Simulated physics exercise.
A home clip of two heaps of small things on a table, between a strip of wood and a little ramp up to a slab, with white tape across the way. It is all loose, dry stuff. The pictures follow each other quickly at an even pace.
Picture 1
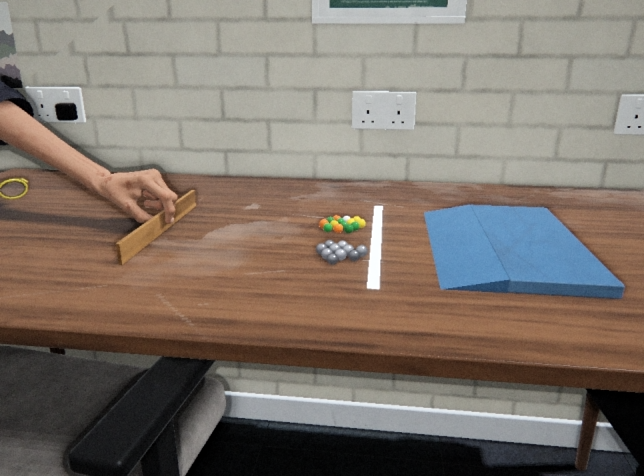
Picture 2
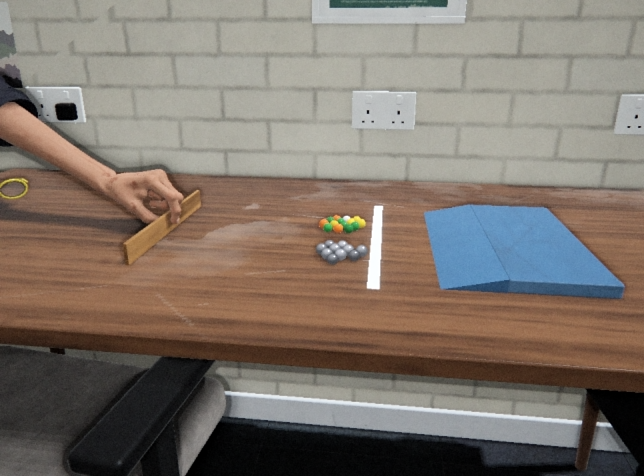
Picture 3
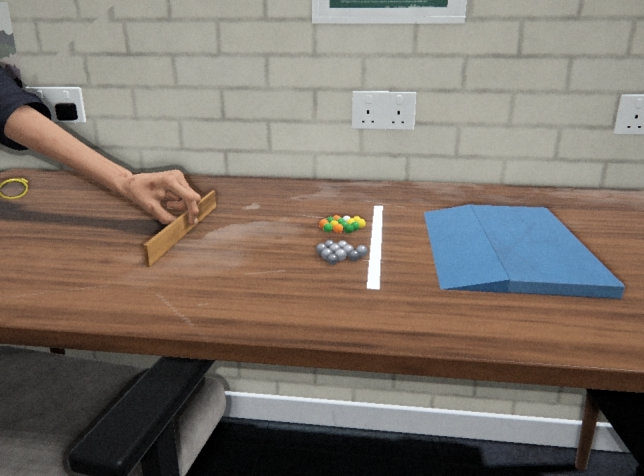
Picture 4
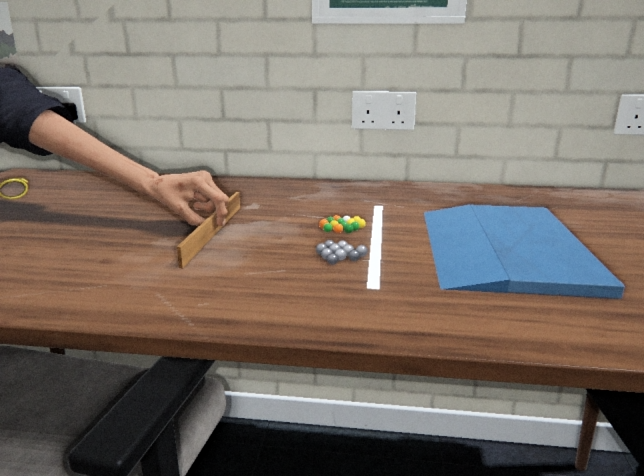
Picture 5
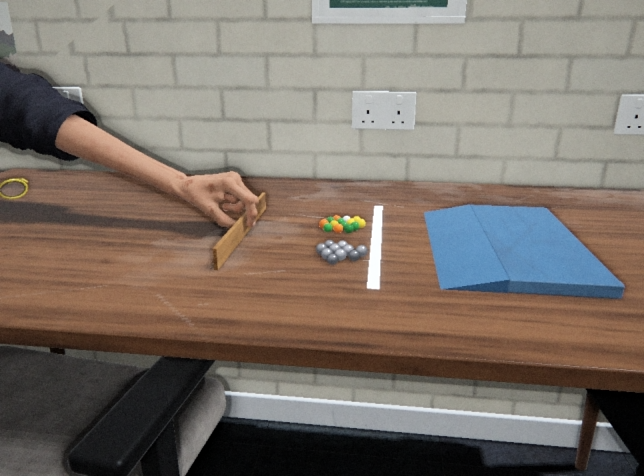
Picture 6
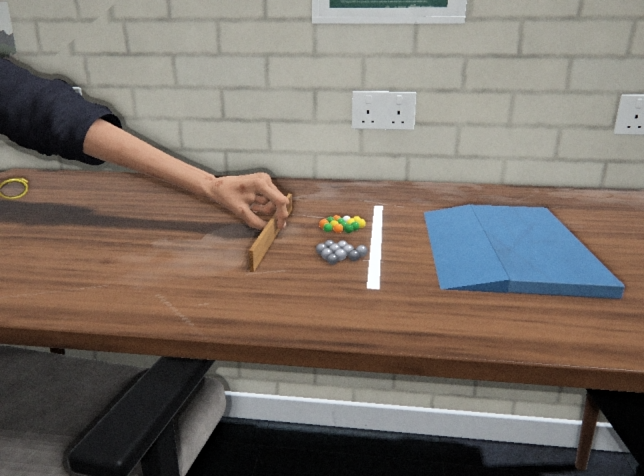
On a wooden table, a hand slides a wooden strip rightward, nearing small heaps of grey and colourful balls beside white tape.
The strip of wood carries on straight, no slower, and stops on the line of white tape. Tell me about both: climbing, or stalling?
In the end the nearer lot sends pieces over the top, and the farther lot sends pieces over the top.
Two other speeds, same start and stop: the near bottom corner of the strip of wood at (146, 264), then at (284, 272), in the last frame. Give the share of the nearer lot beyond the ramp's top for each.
In turn 0 and 100 in a hundred.
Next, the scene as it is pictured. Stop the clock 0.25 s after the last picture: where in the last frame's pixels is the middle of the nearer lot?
Close to (441, 254).
Then, 0.12 s on from there, strip of wood still moving, near (338, 220); nearer lot the whole lot short of the ramp; farther lot the whole lot short of the ramp.
Then, 0.25 s on from there, strip of wood stopped at the white tape; nearer lot near half on the ramp, near half short of the ramp; farther lot near half on the ramp, near half short of the ramp.
Then, 0.53 s on from there, strip of wood stopped at the white tape; nearer lot the whole lot past the top; farther lot all but a few past the top, a little on the ramp.
In the end, strip of wood stopped at the white tape; nearer lot the whole lot past the top; farther lot the whole lot past the top.
